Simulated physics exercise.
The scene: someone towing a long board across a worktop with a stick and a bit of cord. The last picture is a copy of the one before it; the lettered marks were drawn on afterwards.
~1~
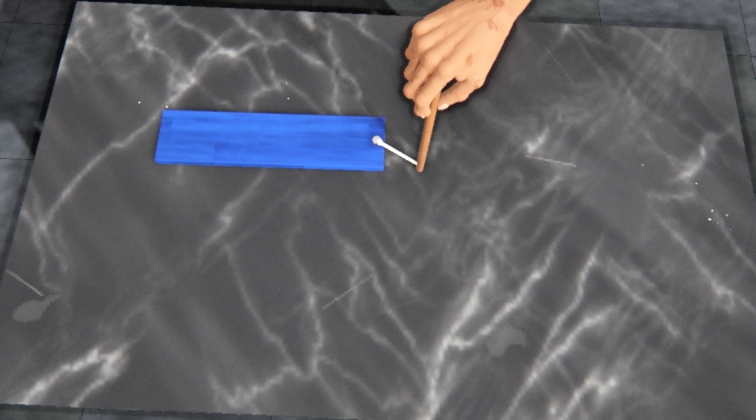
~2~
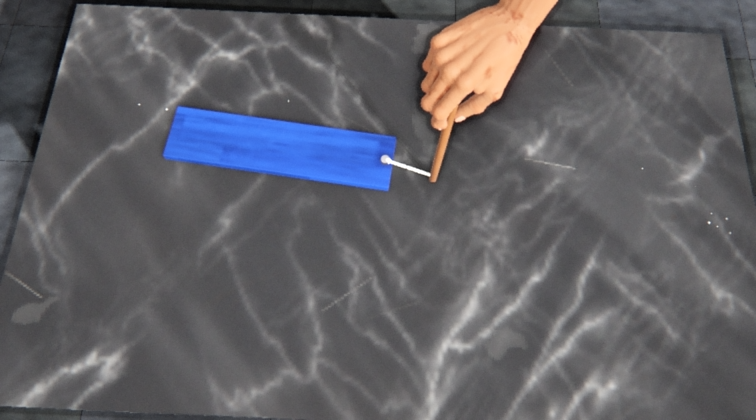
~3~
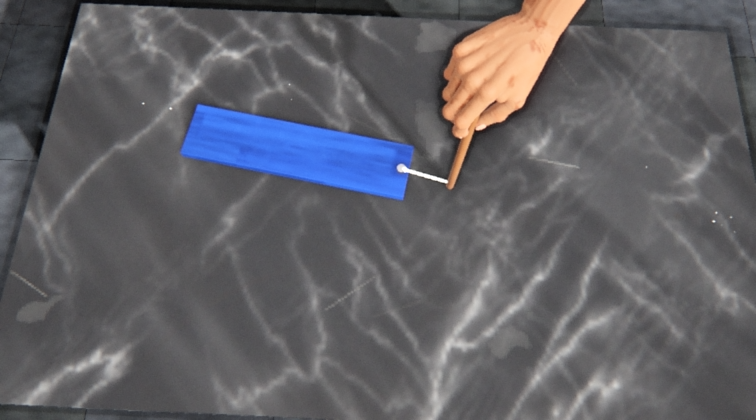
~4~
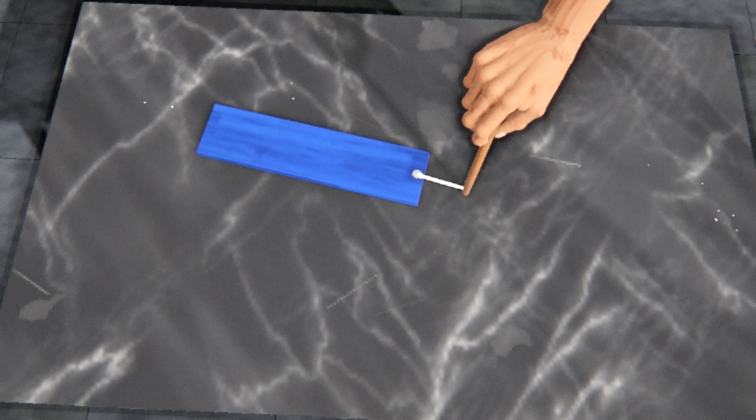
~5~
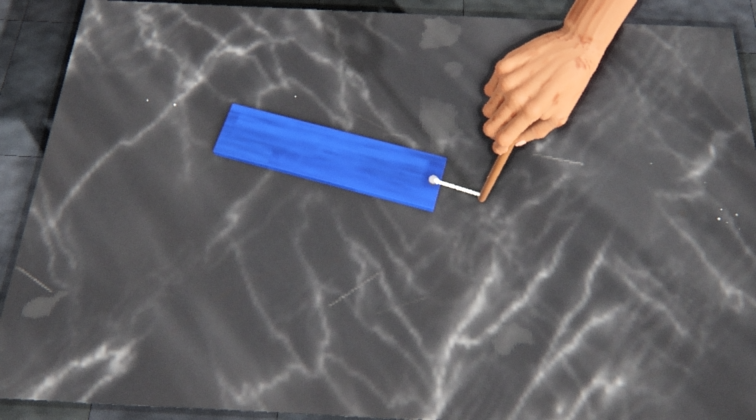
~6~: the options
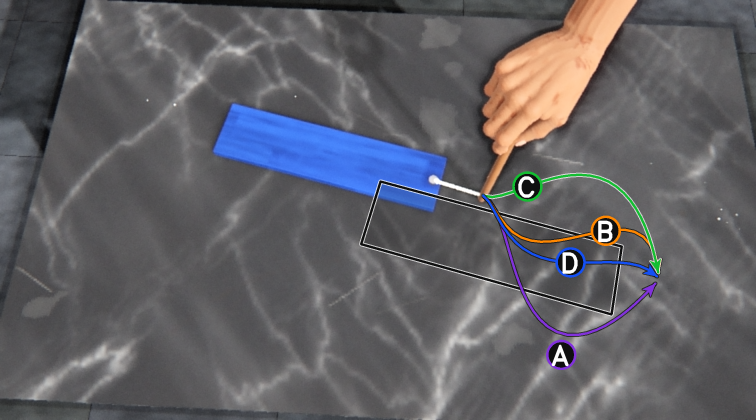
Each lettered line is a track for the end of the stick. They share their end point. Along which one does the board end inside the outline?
A is the one.
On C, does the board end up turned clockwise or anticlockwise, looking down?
On that path, clockwise.
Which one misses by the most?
That is C.
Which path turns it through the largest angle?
Path C.
On the copy, A from (483, 196) via (540, 319) to (655, 283); B from (483, 196) via (578, 237) to (659, 273); C from (483, 196) via (590, 176) to (658, 273); D from (483, 196) via (551, 260) to (657, 276); the outline at (492, 245).
On A. First, foot of the stick (519, 284), middle of the board (383, 189).
Then, foot of the stick (596, 330), middle of the board (447, 239).
Finally, foot of the stick (658, 280), middle of the board (492, 246); it lies in the outline.
By contrast, B leaves its middle at (502, 211); C leaves its middle at (510, 195); D leaves its middle at (496, 222).
